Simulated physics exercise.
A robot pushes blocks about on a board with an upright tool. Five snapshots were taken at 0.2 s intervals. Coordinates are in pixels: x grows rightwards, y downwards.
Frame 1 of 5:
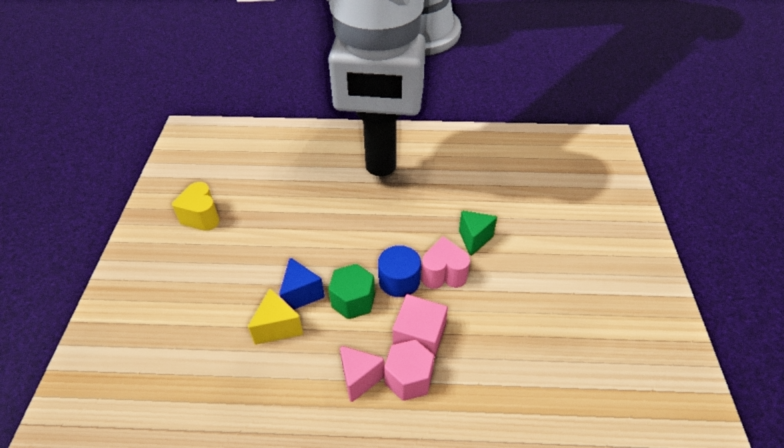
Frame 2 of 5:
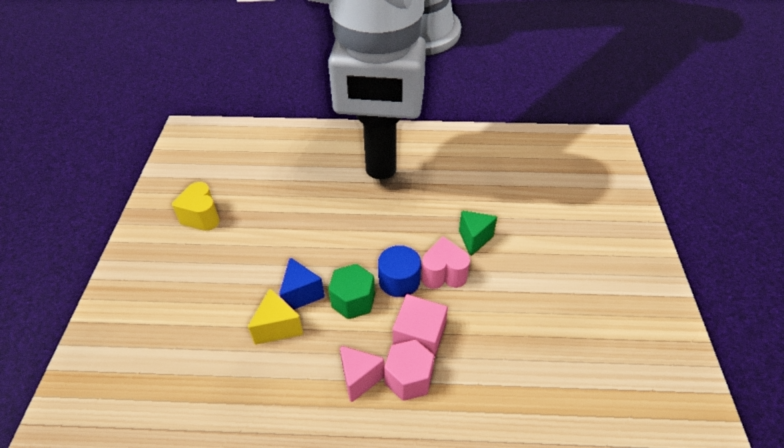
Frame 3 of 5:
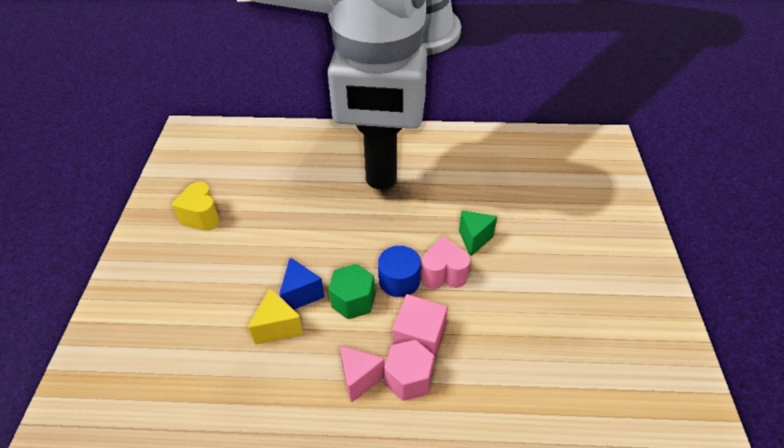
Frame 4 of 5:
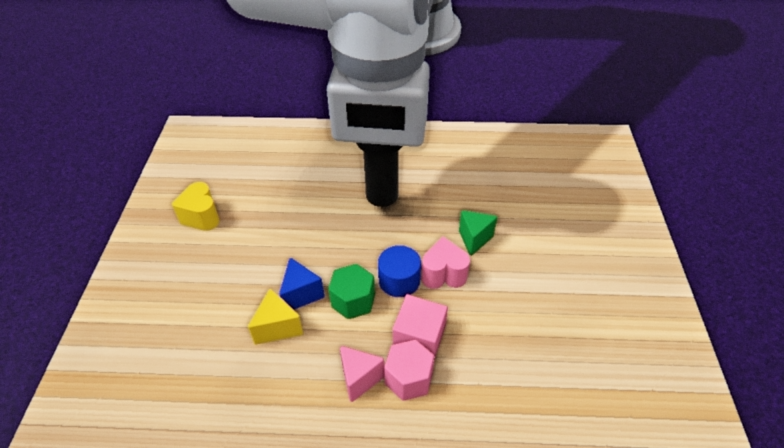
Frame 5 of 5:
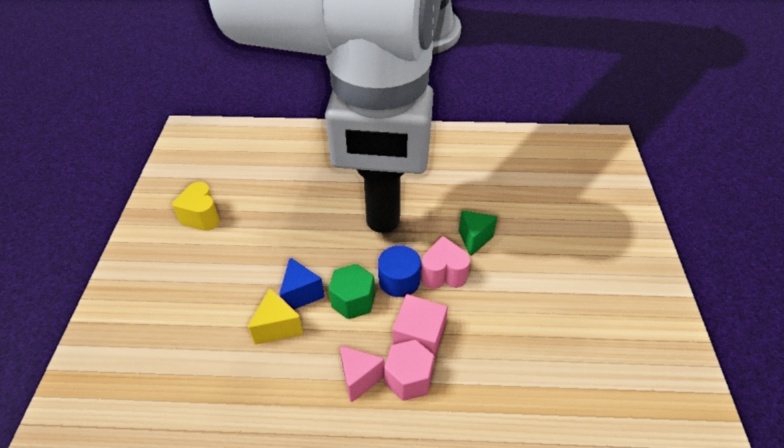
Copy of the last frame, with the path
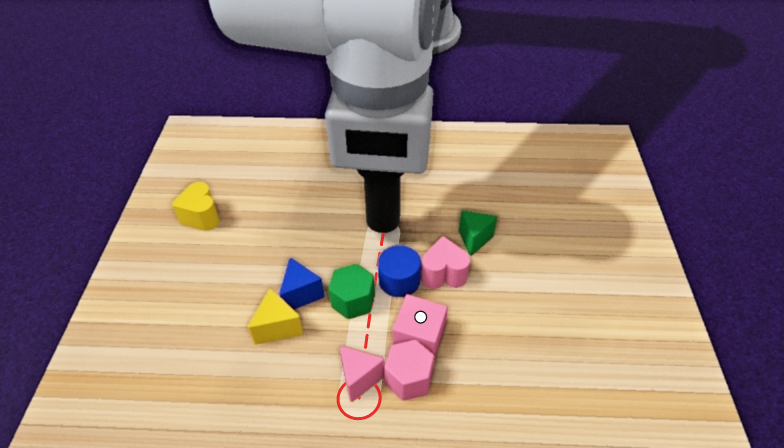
At the start, a robot arm holds a dark upright tool near the far edge of a wooden board scattered with yellow, blue, green and pink blocks. The tool stays still at first, then moves toward the viewer, ending just behind the blue round block, while every block stays put.
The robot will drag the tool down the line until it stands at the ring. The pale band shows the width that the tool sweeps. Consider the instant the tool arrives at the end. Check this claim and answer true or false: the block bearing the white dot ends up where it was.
The statement is incorrect.
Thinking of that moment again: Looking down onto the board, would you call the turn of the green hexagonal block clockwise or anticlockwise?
From above, the turn goes clockwise.
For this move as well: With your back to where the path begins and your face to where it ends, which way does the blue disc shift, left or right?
Left-hand side.
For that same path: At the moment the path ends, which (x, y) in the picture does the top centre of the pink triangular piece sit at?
It comes to (353, 417).
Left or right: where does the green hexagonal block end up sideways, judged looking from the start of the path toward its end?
Measured against the direction from start to end, the green hexagonal block shifts toward the right-hand side.
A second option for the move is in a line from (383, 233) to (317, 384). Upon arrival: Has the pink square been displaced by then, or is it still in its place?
Here the pink square stays on its spot.
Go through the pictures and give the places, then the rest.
In the first frame, tool's lower end at (381, 166); green hexagonal block at (351, 281); pink triangular piece at (358, 363); blue disc at (400, 261); pink square at (421, 317).
In the second frame, tool at (381, 169); blocks still.
In the third frame, tool at (381, 179); blocks still.
In the fourth frame, tool at (382, 196); blocks still.
In the fifth frame, tool at (383, 221); green hexagonal block at (351, 281); pink triangular piece at (358, 363); blue disc at (400, 261); pink square at (421, 317).
Drawn move, in a line from (383, 233) to (359, 398); the dot is on the pink square.
On the path given first. One third of the way, tool at (375, 268); green hexagonal block at (348, 286); blue disc at (408, 280); pink square at (426, 322).
Two thirds of the way, tool at (366, 323); green hexagonal block at (323, 317), turned 50° clockwise; blue disc at (413, 284); pink square at (432, 326), turned 20° clockwise.
At the end, tool at (358, 388); green hexagonal block at (322, 318), turned 50° clockwise; pink triangular piece at (353, 417), turned 10° anticlockwise; blue disc at (413, 284); pink square at (432, 326), turned 20° clockwise.
